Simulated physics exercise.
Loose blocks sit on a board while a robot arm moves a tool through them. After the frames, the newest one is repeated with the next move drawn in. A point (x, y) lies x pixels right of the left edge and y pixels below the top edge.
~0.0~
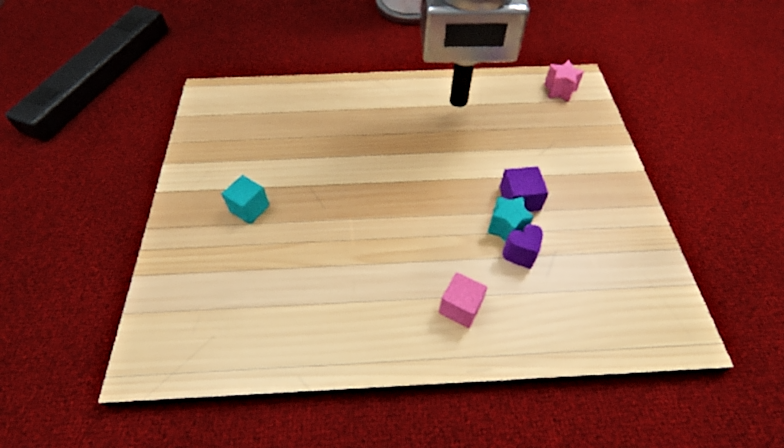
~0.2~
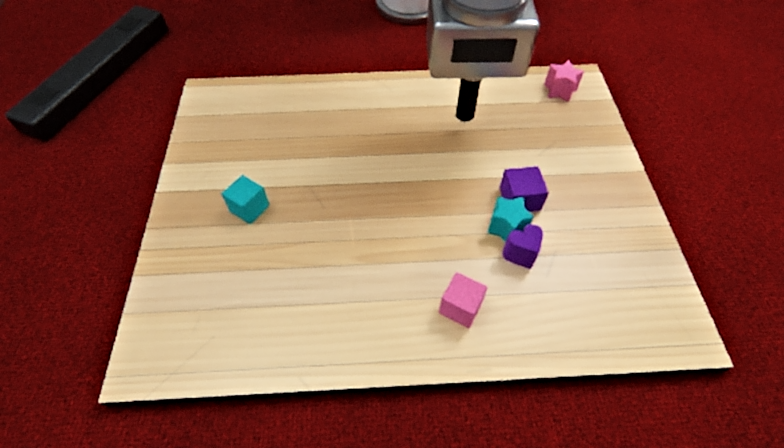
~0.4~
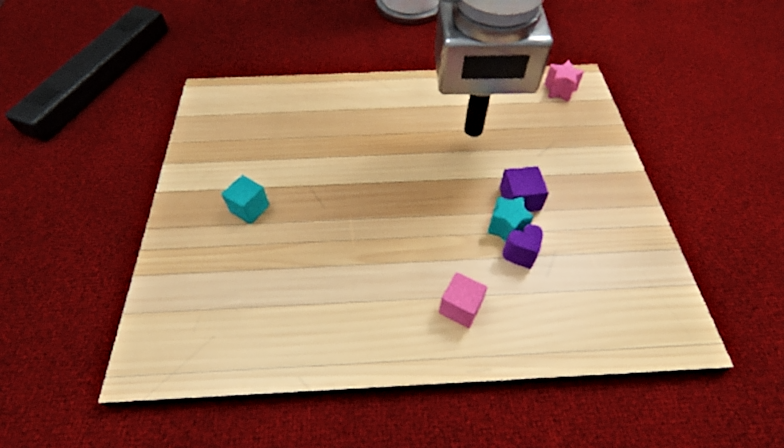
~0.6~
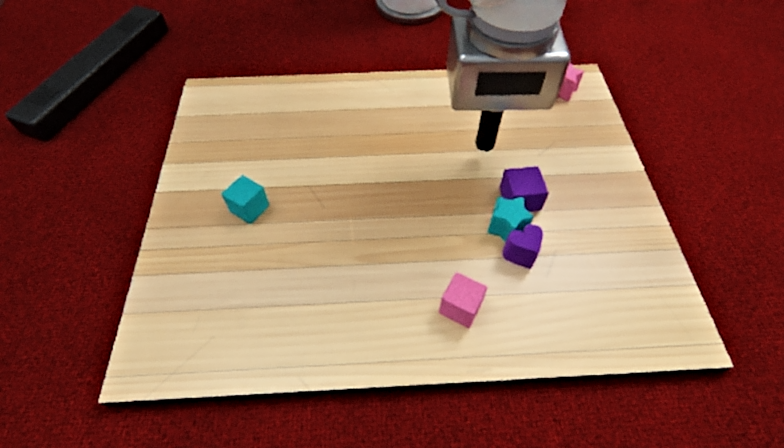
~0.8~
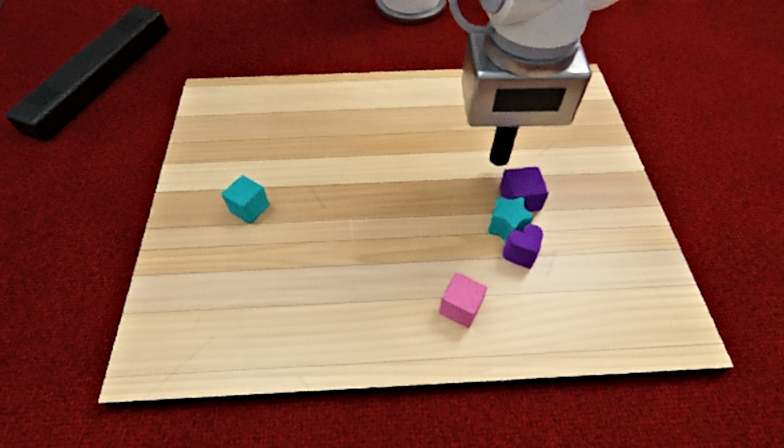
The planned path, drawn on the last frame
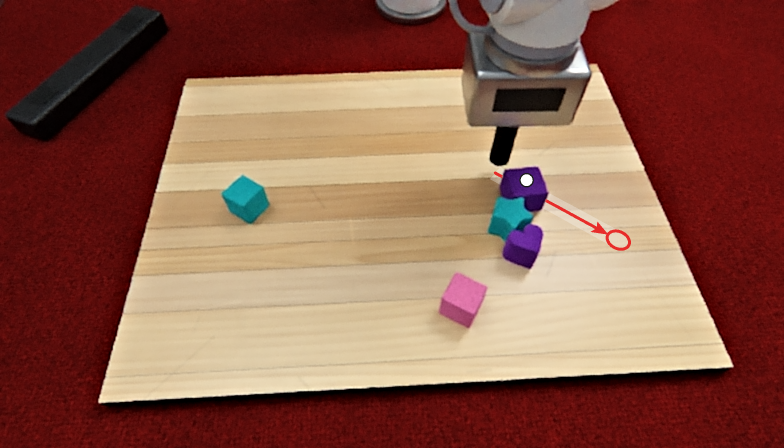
A robot arm with a grey boxy head and a short black tip reaches in from the top over a pale wooden board on red cloth, seen from above at an angle. A turquoise star sits between a purple square piece and a purple heart, with pink and turquoise cubes, a pink star and a black bar around. The tip glides slowly down and right towards the purple square piece, its head covering the pink star, while the blocks and camera stay still.
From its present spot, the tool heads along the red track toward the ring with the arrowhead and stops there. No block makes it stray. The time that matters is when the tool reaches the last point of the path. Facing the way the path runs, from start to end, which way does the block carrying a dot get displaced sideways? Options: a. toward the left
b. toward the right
The answer is b.
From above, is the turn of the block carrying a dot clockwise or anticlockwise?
From the top: Clockwise.
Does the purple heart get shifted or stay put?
By the last moment, the purple heart will have left its place.
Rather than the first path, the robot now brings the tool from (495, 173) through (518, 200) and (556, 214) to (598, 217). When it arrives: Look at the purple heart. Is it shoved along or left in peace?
Moved away.
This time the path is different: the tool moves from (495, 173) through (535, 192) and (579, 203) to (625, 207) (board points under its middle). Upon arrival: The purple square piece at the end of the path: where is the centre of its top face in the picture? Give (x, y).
Just about (556, 203).
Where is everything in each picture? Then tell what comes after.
In the first frame, tip of the tool at (459, 101), middles of tops, turquoise star-shaped block at (512, 210), purple square piece at (527, 180), purple heart at (528, 237).
In the second frame, tool at (465, 116), nothing pushed.
In the third frame, tool at (473, 130), nothing pushed.
In the fourth frame, tool at (485, 145), nothing pushed.
In the fifth frame, tool at (499, 159), turquoise star-shaped block at (512, 210), purple square piece at (527, 180), purple heart at (528, 237).
The line goes in a line from (495, 173) to (618, 240); the dot is on the purple square piece.
On the path given first. One third of the way, tool at (539, 181); turquoise star-shaped block at (518, 218), turned 35° clockwise; purple square piece at (550, 201), turned 25° clockwise; purple heart at (526, 247).
Two thirds of the way, tool at (582, 203); turquoise star-shaped block at (520, 220), turned 50° clockwise; purple square piece at (564, 217), turned 60° clockwise; purple heart at (524, 252).
At the end, tool at (627, 227); turquoise star-shaped block at (520, 220), turned 50° clockwise; purple square piece at (564, 217), turned 60° clockwise; purple heart at (524, 252).
